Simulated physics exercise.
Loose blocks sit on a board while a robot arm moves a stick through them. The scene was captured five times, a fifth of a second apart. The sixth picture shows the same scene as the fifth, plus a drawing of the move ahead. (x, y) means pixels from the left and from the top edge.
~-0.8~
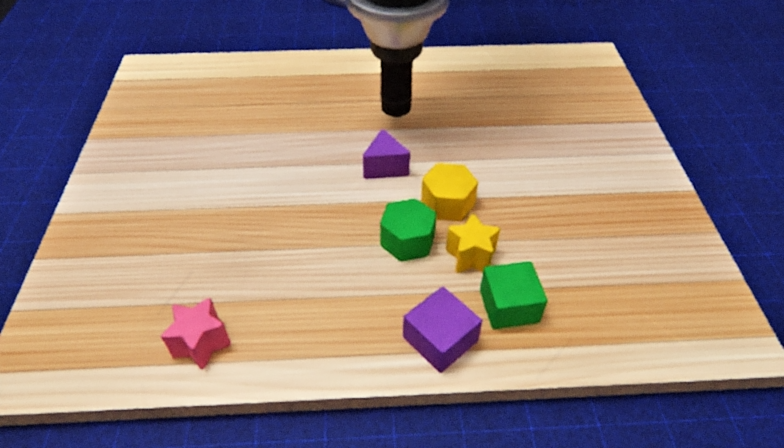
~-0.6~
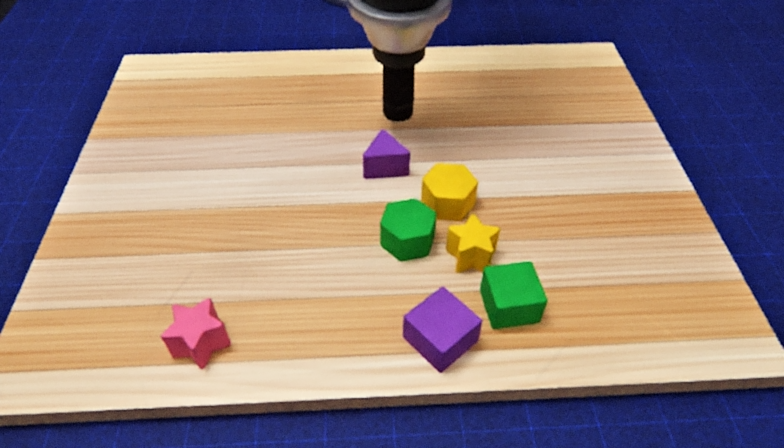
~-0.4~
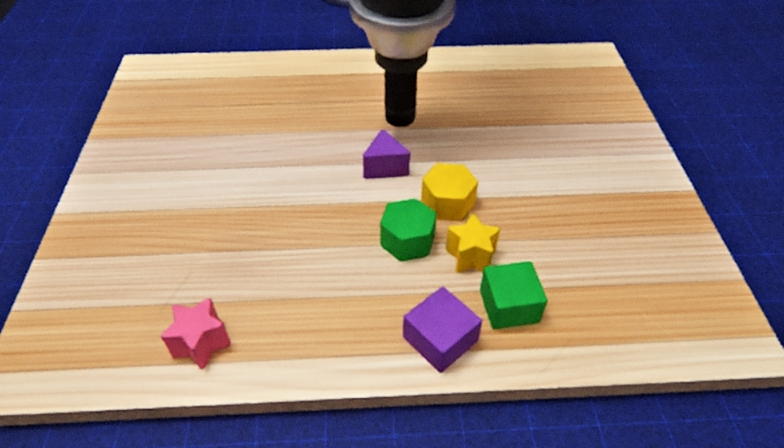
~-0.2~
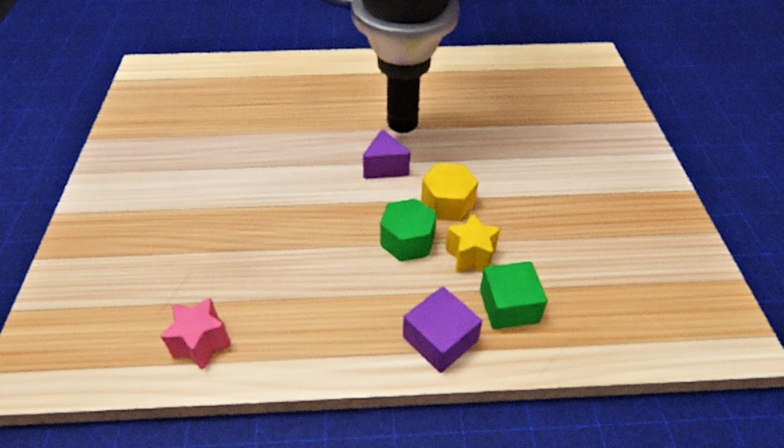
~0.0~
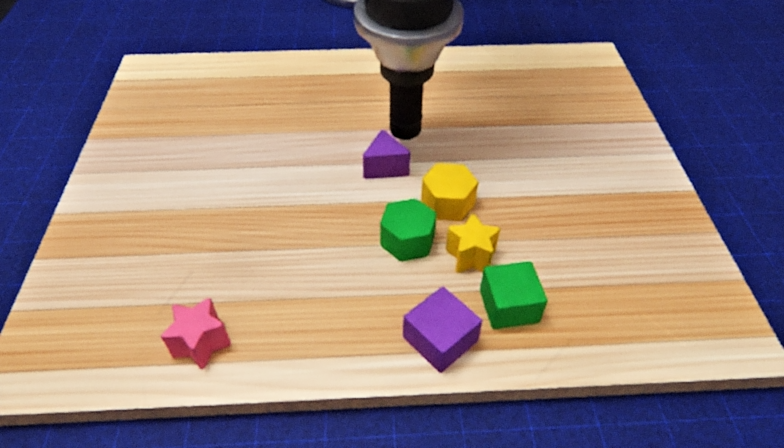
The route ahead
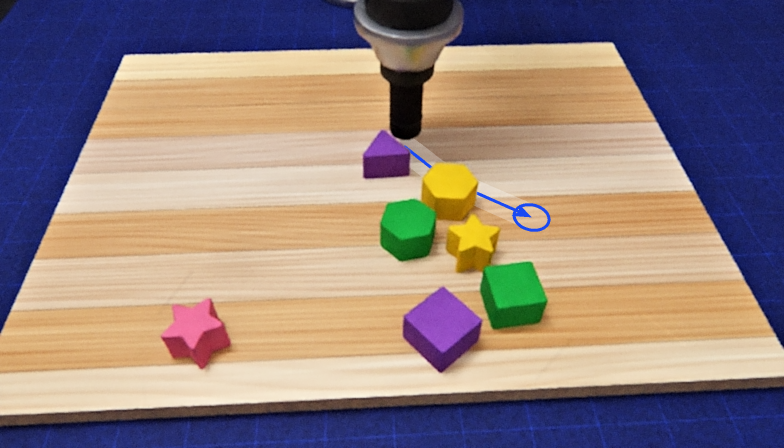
On a striped wooden board scattered with seven colourful blocks, a robot arm moved its black stick slowly forward and very slightly right, near the purple triangle, while all the blocks stayed still.
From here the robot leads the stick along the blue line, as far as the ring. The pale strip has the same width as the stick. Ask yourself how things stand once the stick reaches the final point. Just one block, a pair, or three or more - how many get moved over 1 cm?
Count: One.
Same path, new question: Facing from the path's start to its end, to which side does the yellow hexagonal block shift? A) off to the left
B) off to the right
B.
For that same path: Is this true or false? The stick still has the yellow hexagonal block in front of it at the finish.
That claim is false.
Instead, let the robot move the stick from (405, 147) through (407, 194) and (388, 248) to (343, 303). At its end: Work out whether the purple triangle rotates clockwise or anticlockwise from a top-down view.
It spins clockwise.
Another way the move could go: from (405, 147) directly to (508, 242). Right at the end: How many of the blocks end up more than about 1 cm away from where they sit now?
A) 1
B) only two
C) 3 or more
C - 3 or more.
Drawn move, from (405, 147) via (459, 185), ending at (532, 217).
The first path, step by step. One third of the way, stick (440, 157); nothing pushed yet.
Two thirds of the way, stick (487, 180); yellow hexagonal block (458, 195), turned 20° clockwise.
At the end, stick (536, 201); purple triangle still; yellow hexagonal block (458, 195), turned 20° clockwise.
